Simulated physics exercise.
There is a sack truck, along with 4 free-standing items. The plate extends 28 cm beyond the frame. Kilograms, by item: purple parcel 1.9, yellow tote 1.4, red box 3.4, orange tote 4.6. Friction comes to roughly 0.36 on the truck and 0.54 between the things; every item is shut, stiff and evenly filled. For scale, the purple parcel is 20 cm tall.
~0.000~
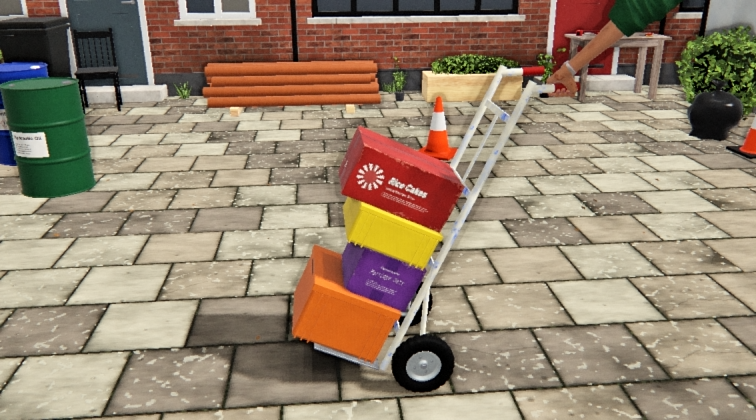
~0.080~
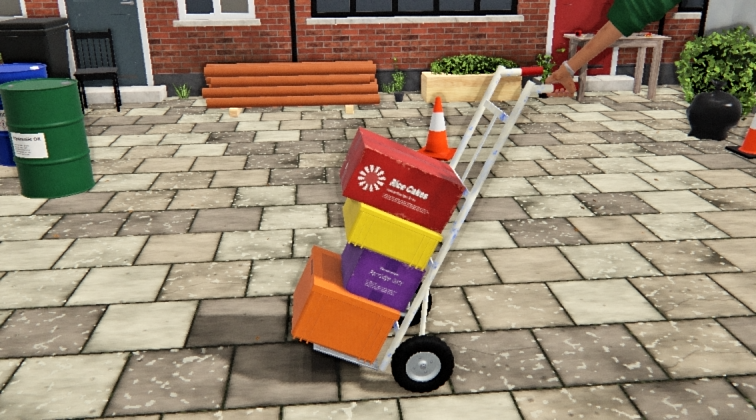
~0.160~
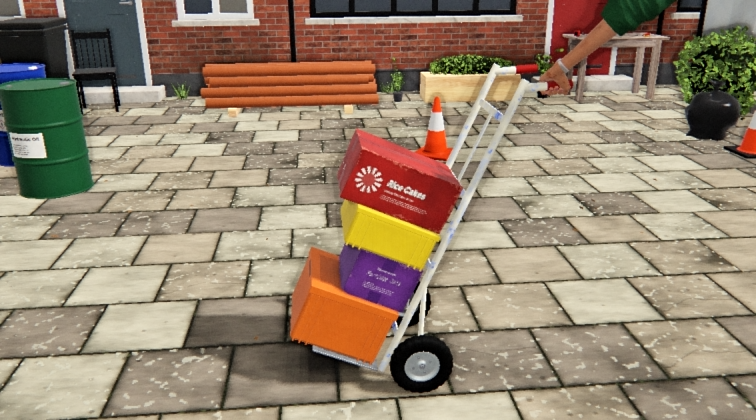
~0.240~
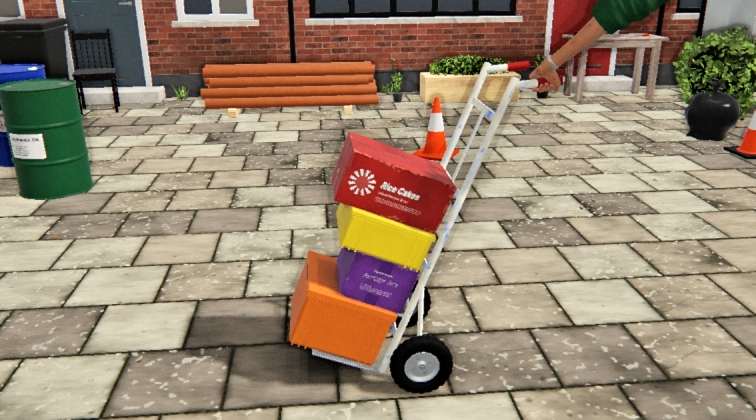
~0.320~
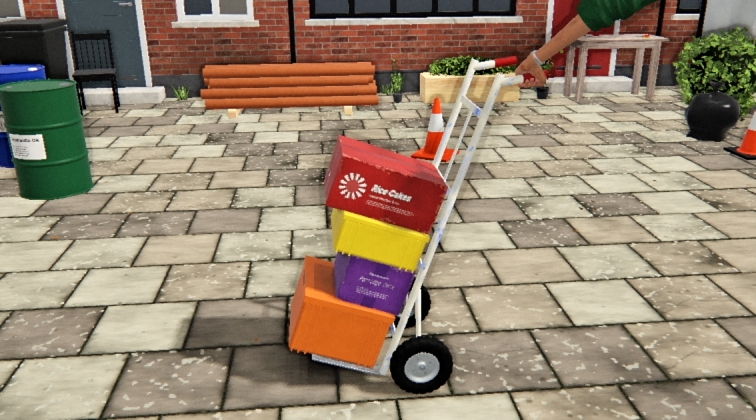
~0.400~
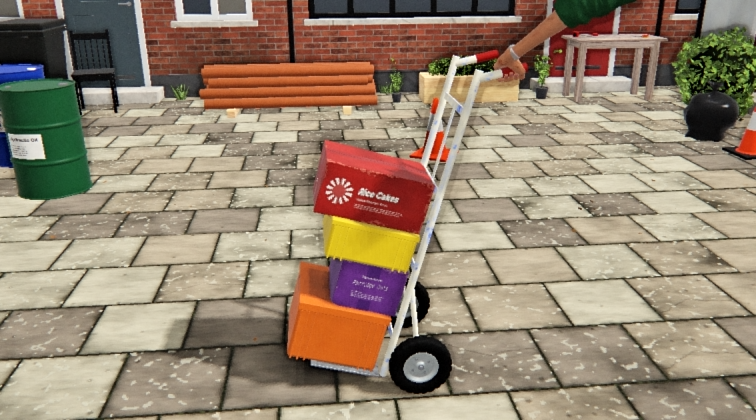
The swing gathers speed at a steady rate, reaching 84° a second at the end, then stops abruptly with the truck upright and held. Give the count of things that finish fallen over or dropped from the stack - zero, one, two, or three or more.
Three or more.
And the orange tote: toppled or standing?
In the last frame the orange tote remains up.
By 1.20 s, truck upright; yellow tote rocked 38° off its seat near (290, 249); purple parcel rocked 38° off its seat near (326, 273); red box rocked 38° off its seat.
By 1.50 s, truck upright; yellow tote and red box now dropped from the stack; purple parcel on its side near (286, 281).
When it is over (3.1 s), dropped from the stack, purple parcel, yellow tote and red box; the last one within 10 cm of the start. In the last view, purple parcel near (248, 314), yellow tote near (207, 336).
